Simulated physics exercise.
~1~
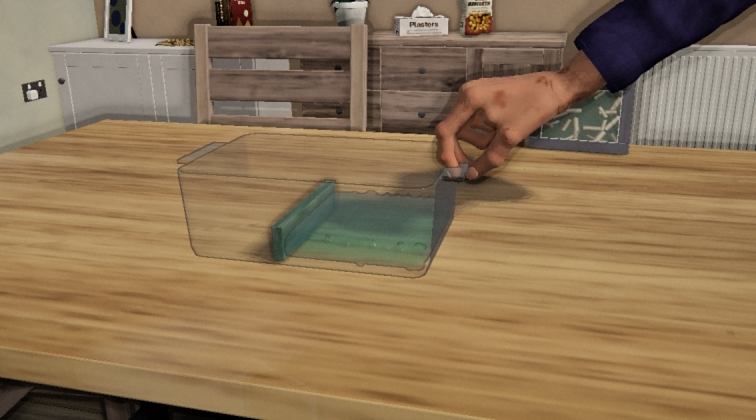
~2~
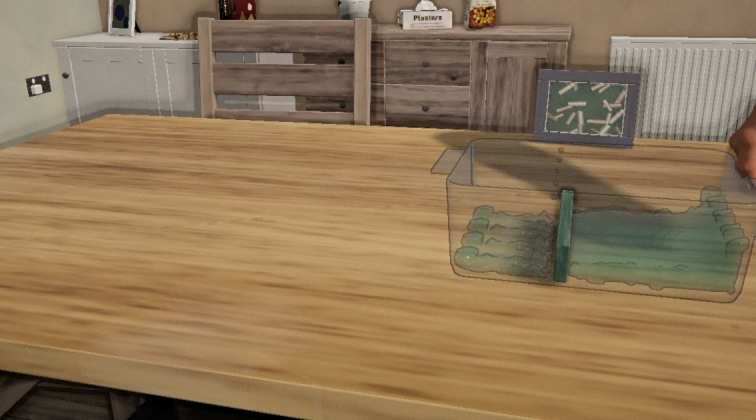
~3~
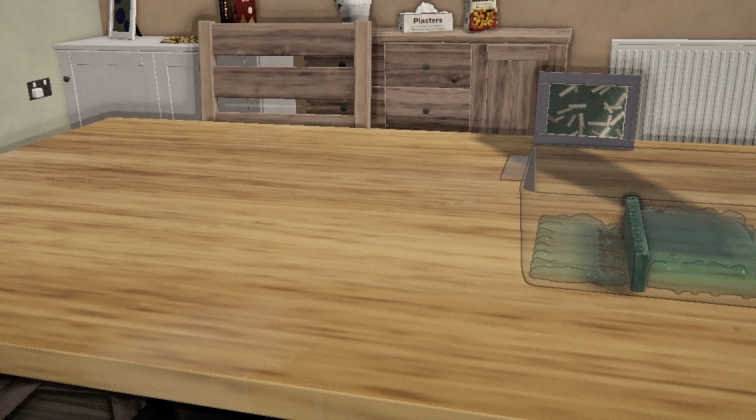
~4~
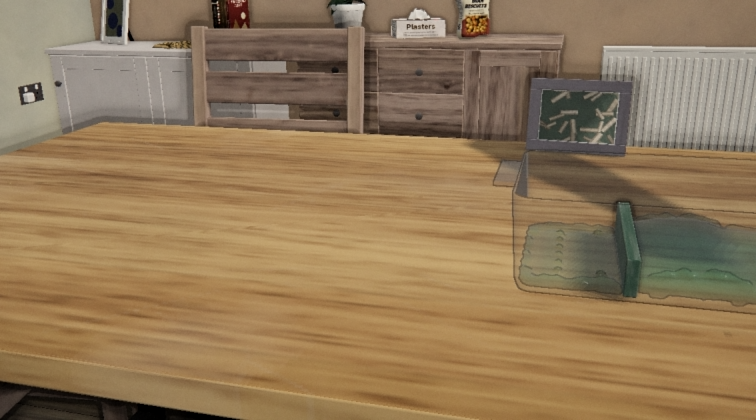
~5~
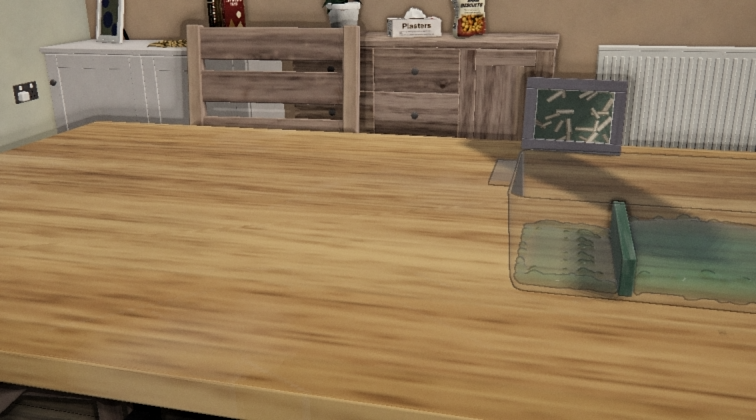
A clear plastic box with a green divider, holding greenish water on its right side, was pulled rightward across a wooden table by a hand; some water got past the divider to the left side, and the box stopped partly out of view.
